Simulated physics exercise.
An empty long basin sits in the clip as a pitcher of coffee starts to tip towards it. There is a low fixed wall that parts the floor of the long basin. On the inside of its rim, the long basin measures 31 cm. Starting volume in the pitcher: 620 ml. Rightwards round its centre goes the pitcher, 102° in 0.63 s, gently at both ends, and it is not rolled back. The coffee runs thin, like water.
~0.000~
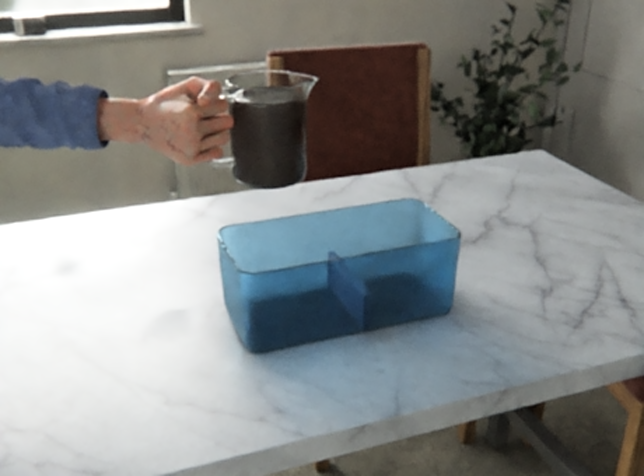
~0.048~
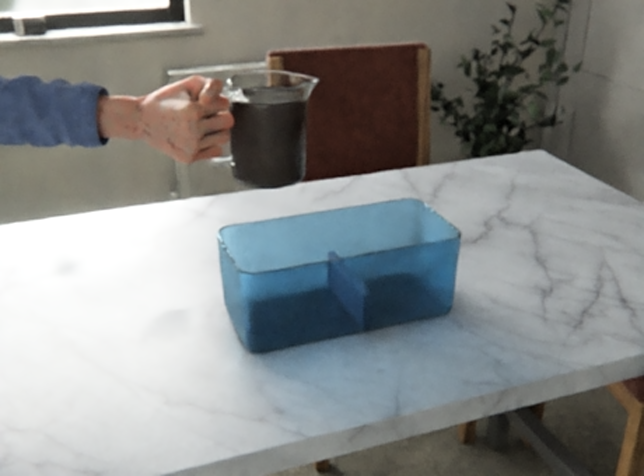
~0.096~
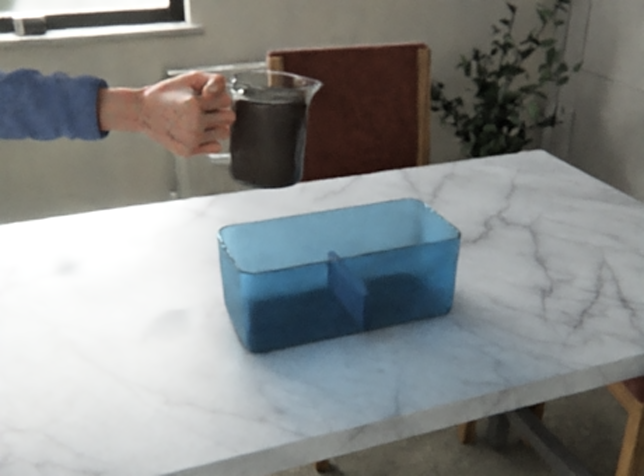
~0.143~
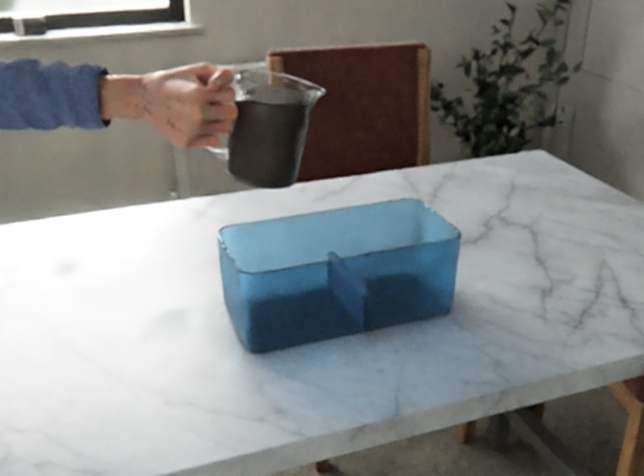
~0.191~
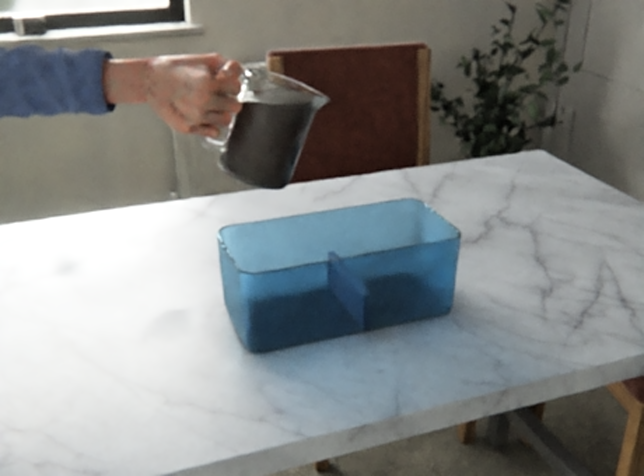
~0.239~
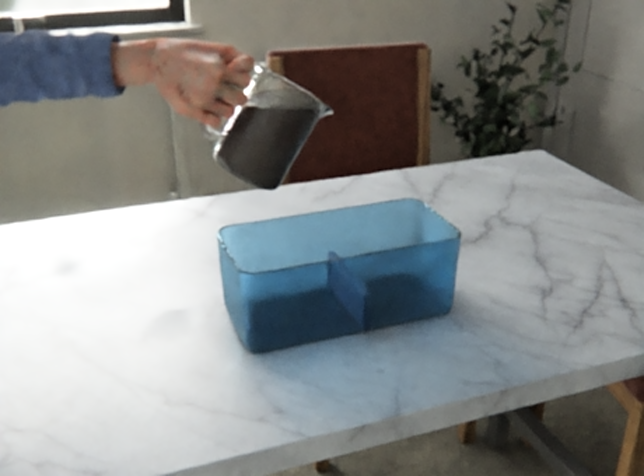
At first, a hand in a blue sleeve holds a clear pitcher of dark coffee upright above a blue, divided long basin on a marble table. The hand then tilts the pitcher to the right, slightly to begin with, then more steeply, while the coffee shifts inside and the basin stays still.
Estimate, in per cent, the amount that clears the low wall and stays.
Roughly 91 percent.
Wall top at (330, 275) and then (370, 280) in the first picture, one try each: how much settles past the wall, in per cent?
First try about 95 %, second try about 55 %.
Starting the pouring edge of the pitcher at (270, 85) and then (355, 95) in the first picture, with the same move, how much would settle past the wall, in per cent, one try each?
I'd say 5 percent on the first go, 85 percent on the next.
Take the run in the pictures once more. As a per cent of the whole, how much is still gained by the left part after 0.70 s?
Near 5 percent, more or less.
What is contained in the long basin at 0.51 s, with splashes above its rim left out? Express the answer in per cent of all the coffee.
Some 12 per cent.
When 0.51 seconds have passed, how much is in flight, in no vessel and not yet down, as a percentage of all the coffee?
About 24 per cent.
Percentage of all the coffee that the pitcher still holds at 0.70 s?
I reckon near 22 per cent still sits there.
After 0.51 s the tilt is 93° and 64 per cent is still to pour, 0 is left of the wall and 11 right of it.
After 0.70 s the tilt is 102° and 22 per cent is still to pour, 2 is left of the wall and 55 right of it.
After 0.91 s the tilt is 102° and 5 per cent is still to pour, 4 is left of the wall and 83 right of it.
After 1.13 s the tilt is 102° and 1 per cent is still to pour, 6 is left of the wall and 91 right of it.
In the end 7 per cent lies left of the wall, 91 right of it and 2 outside.
